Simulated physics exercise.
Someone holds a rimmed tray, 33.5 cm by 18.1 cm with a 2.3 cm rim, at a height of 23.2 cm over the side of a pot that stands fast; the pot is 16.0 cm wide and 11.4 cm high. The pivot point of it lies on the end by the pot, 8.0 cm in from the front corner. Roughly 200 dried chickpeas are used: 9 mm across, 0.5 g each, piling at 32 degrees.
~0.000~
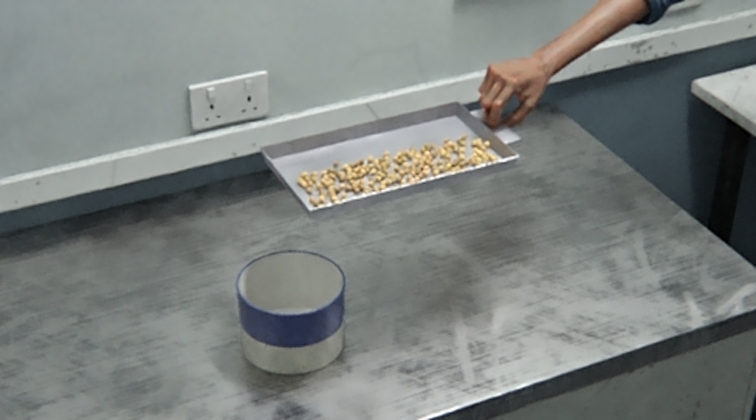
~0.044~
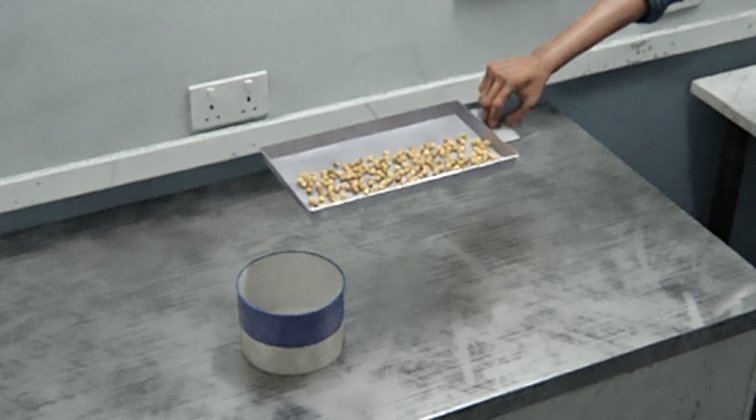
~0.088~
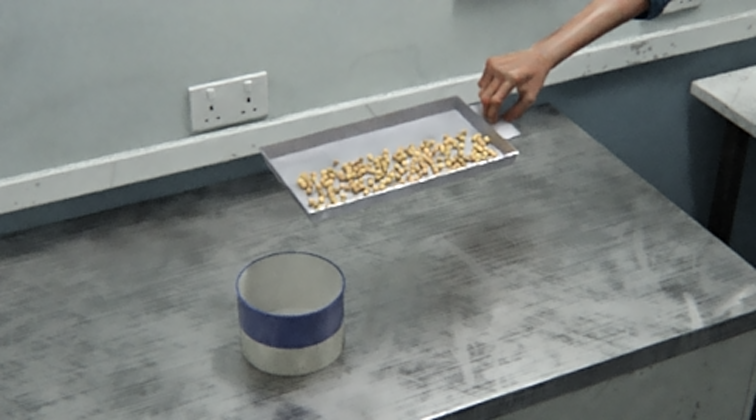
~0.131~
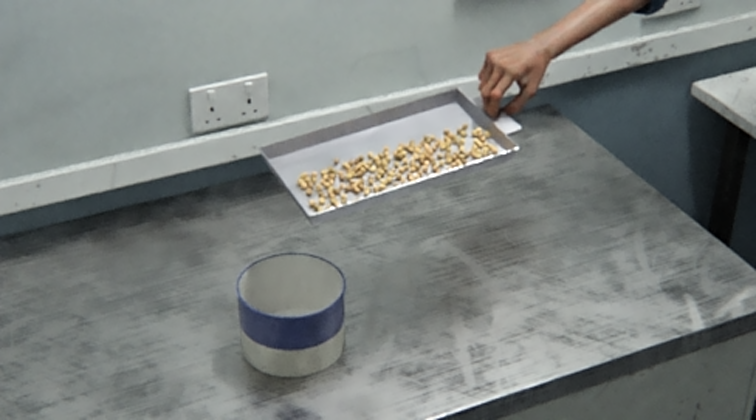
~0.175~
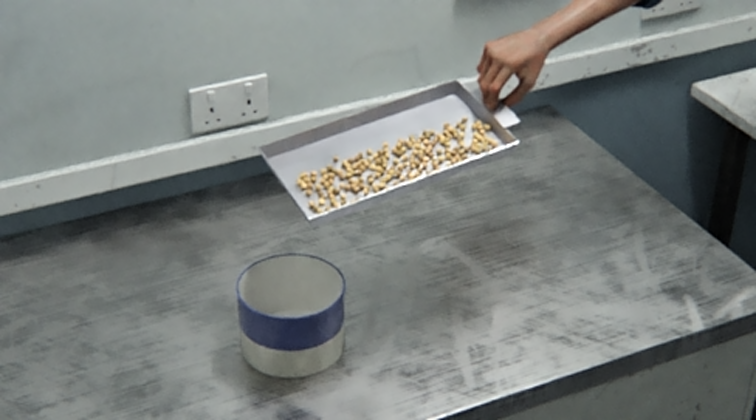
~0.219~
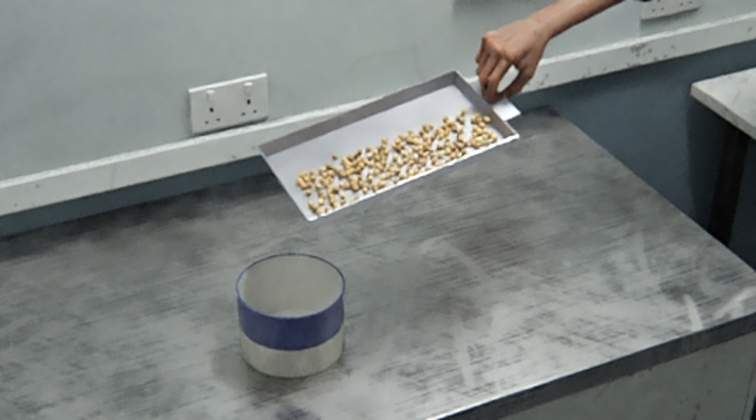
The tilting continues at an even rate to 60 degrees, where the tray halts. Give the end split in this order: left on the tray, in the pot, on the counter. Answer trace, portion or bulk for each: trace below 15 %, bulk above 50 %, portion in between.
Tray: Bulk. Pot: Trace. Counter: Trace.
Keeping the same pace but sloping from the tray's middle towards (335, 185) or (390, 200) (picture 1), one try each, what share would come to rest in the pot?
The share comes to roughly 15 in a hundred, then roughly 0 in a hundred.
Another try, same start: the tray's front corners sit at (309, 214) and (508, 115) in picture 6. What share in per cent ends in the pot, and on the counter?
Per cent by place - pot 20, counter 10.
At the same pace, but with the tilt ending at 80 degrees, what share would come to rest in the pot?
I'd put it at close to 80 per cent.
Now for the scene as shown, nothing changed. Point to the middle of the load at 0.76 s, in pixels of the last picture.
Look near (356, 177) in the last picture.
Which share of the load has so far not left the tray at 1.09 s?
Of the load, some 100 percent.
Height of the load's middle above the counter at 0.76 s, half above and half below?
Roughly 28 centimetres, more or less.
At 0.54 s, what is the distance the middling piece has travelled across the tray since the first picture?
It has moved some 5 cm from its start.
After 0.54 s, tilt 35 degrees; the tray holds 100 %, the pot 0 %.
After 0.76 s, tilt 51 degrees; the tray holds 100 %, the pot 0 %.
Then, at 1.09 s, tilt 60 degrees; the tray holds 100 %, the pot 0 %.
By 2.0 s all is still; tray 100 %, pot 0 %, counter 0 %.
